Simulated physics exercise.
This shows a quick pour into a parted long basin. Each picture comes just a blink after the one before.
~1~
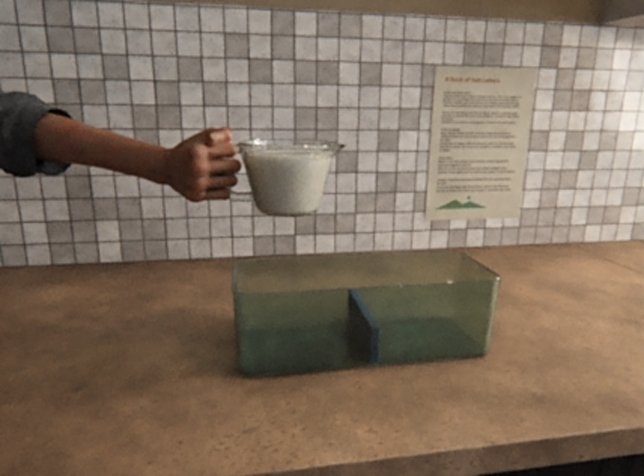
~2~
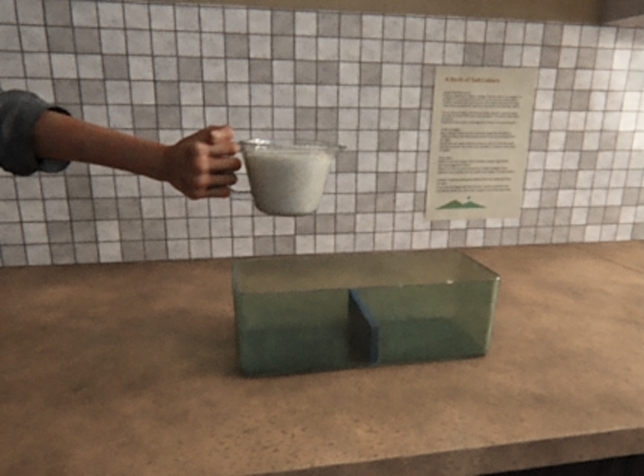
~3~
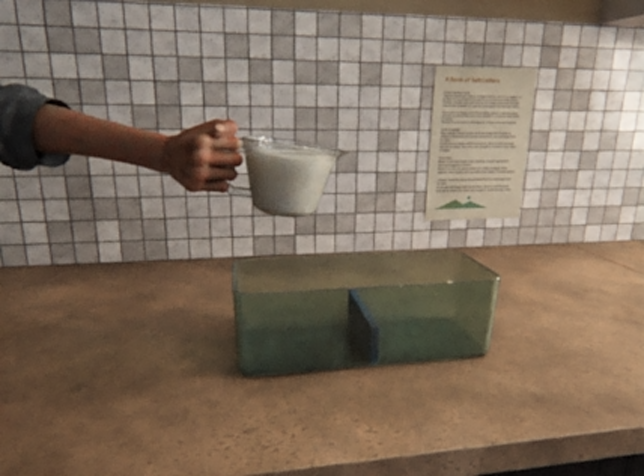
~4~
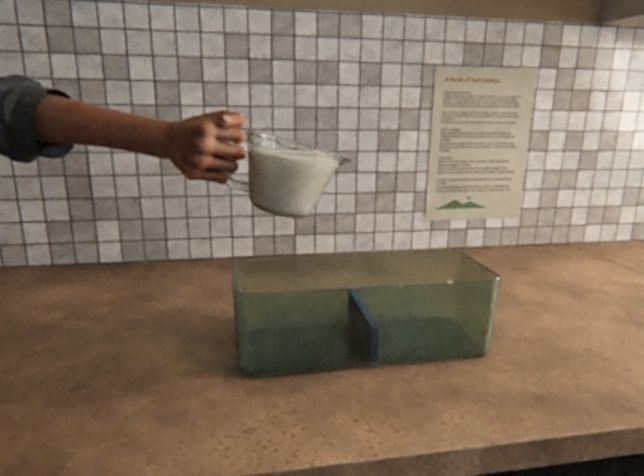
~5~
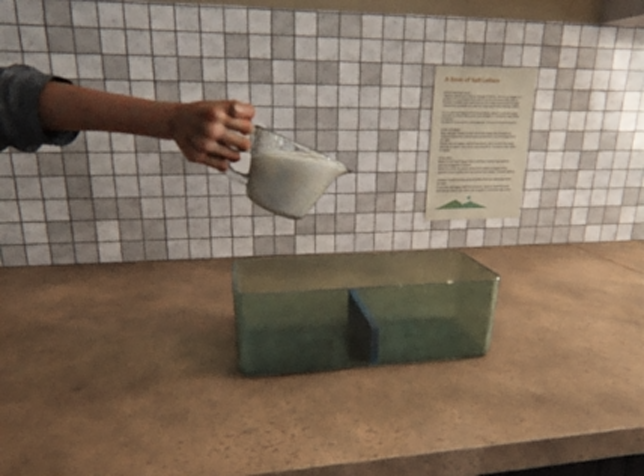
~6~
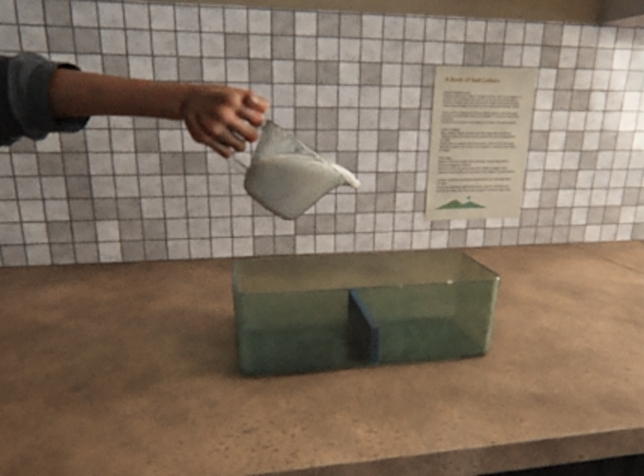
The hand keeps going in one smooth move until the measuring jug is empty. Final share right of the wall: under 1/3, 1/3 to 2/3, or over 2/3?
1/3 to 2/3.
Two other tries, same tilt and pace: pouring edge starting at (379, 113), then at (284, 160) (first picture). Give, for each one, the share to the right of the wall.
90 and 5 in a hundred.
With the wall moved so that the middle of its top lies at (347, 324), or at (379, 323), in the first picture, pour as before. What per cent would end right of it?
Respectively 75 and 35 per cent, approximately.
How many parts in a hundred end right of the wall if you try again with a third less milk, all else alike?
About 25 percent.
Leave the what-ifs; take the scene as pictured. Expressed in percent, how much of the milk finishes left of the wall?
Roughly 50 %.
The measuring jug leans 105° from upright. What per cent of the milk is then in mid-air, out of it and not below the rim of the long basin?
Estimated at 25 per cent or so.
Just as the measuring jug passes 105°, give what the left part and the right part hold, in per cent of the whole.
On the left near 10 in a hundred, on the right near 45 in a hundred.
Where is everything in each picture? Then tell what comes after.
The first frame shows tilt 0°; pouring edge (346, 144); surface from (244, 153) to (331, 153); the long basin's rim runs from (233, 277) to (479, 265); the wall's top is at (363, 308).
The second frame shows tilt 2°; pouring edge (347, 146); surface from (244, 153) to (331, 154).
The third frame shows tilt 6°; pouring edge (349, 151); surface from (246, 151) to (332, 156).
The fourth frame shows tilt 14°; pouring edge (352, 159); surface from (250, 152) to (336, 159).
The fifth frame shows tilt 24°; pouring edge (353, 171); surface from (253, 155) to (343, 163).
The sixth frame shows tilt 36°; pouring edge (352, 185); surface from (252, 162) to (345, 173); 5 per cent is over the edge.
A moment on, the measuring jug is tipped right over and 20 per cent is still to pour, 10 is left of the wall and 43 right of it.
Next, the measuring jug is tipped right over and 0 per cent is still to pour, 48 is left of the wall and 49 right of it.
Then the measuring jug is tipped right over and 0 per cent is still to pour, 47 is left of the wall and 50 right of it.
Later the measuring jug is tipped right over and 0 per cent is still to pour, 48 is left of the wall and 50 right of it.
Finally, 48 per cent lies left of the wall, 50 right of it and 2 outside.
